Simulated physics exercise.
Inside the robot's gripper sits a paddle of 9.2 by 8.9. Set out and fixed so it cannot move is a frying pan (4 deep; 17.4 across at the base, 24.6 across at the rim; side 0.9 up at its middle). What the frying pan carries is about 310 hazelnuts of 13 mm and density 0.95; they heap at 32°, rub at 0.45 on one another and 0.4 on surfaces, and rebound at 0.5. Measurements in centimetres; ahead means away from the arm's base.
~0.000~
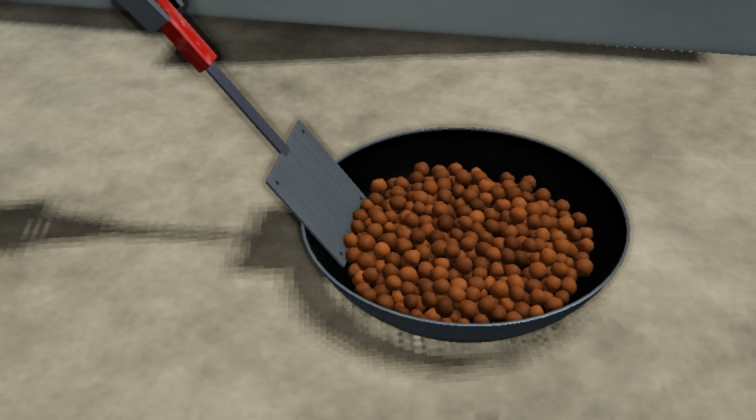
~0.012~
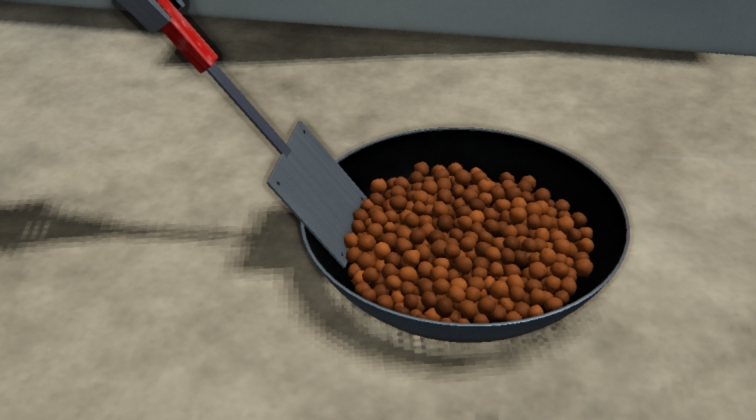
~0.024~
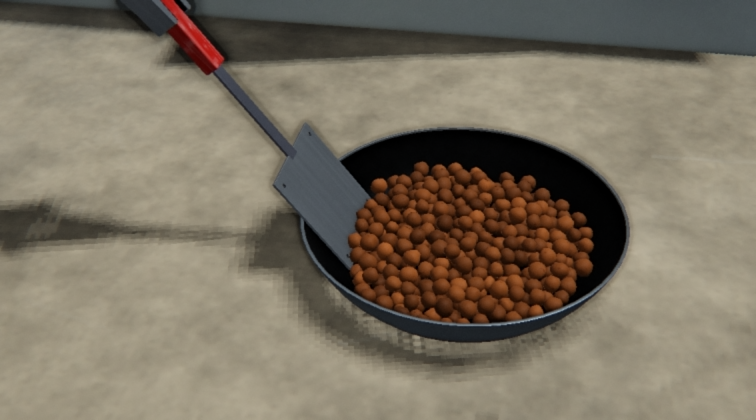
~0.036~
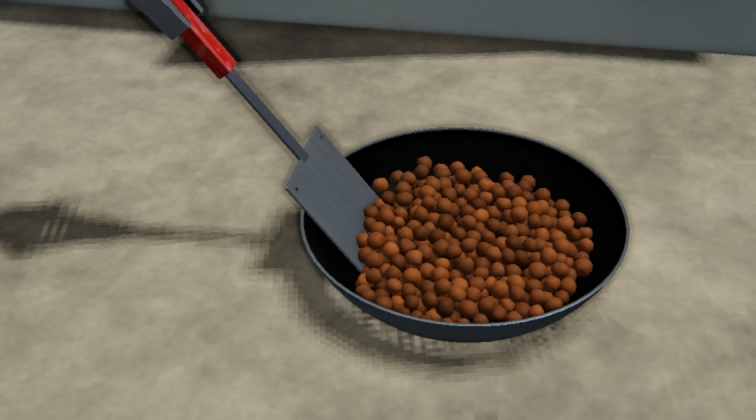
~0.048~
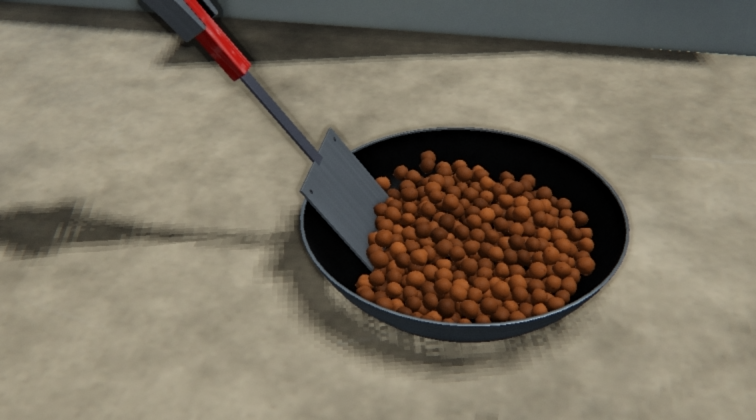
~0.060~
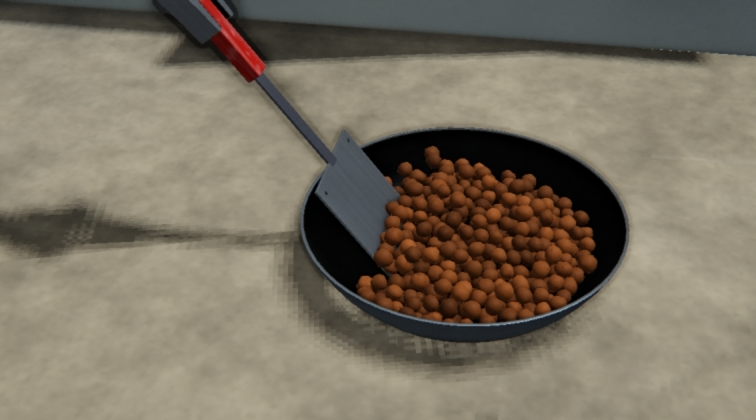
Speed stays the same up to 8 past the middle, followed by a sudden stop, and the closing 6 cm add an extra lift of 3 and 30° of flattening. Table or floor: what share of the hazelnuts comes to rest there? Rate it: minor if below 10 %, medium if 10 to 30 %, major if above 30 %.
Rating: Medium.
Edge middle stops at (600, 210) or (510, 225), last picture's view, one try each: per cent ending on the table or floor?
Respectively some 40 and 5 percent end on the table or floor.
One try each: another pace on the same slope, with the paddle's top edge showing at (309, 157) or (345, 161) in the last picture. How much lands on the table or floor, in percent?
Close to 5 per cent in the first try and close to 30 per cent in the second.
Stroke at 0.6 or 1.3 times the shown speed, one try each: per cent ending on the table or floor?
10 and 25 %.
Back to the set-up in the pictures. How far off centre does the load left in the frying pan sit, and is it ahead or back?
It sits near 4.5 centimetres ahead of centre.
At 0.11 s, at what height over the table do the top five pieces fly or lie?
They are around 5 cm up.
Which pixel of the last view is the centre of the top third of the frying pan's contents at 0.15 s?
I'd put it somewhere near (511, 223).
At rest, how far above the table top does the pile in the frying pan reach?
It reaches around 5.5 cm.
After 0.11 s, sloping 53°, highest piece 7 above the table; 309 in the frying pan.
After 0.15 s, sloping 43°, highest piece 7 above the table; 309 in the frying pan.
After 0.38 s, sloping 23°, highest piece 7 above the table; 265 in the frying pan, 41 on the table or floor, 3 on the blade or in flight.
After 1.43 s, sloping 23°, highest piece 5 above the table; 265 in the frying pan, 44 on the table or floor.
At rest, 265 in the frying pan, 44 on the table or floor. That is 14 % on the table or floor.
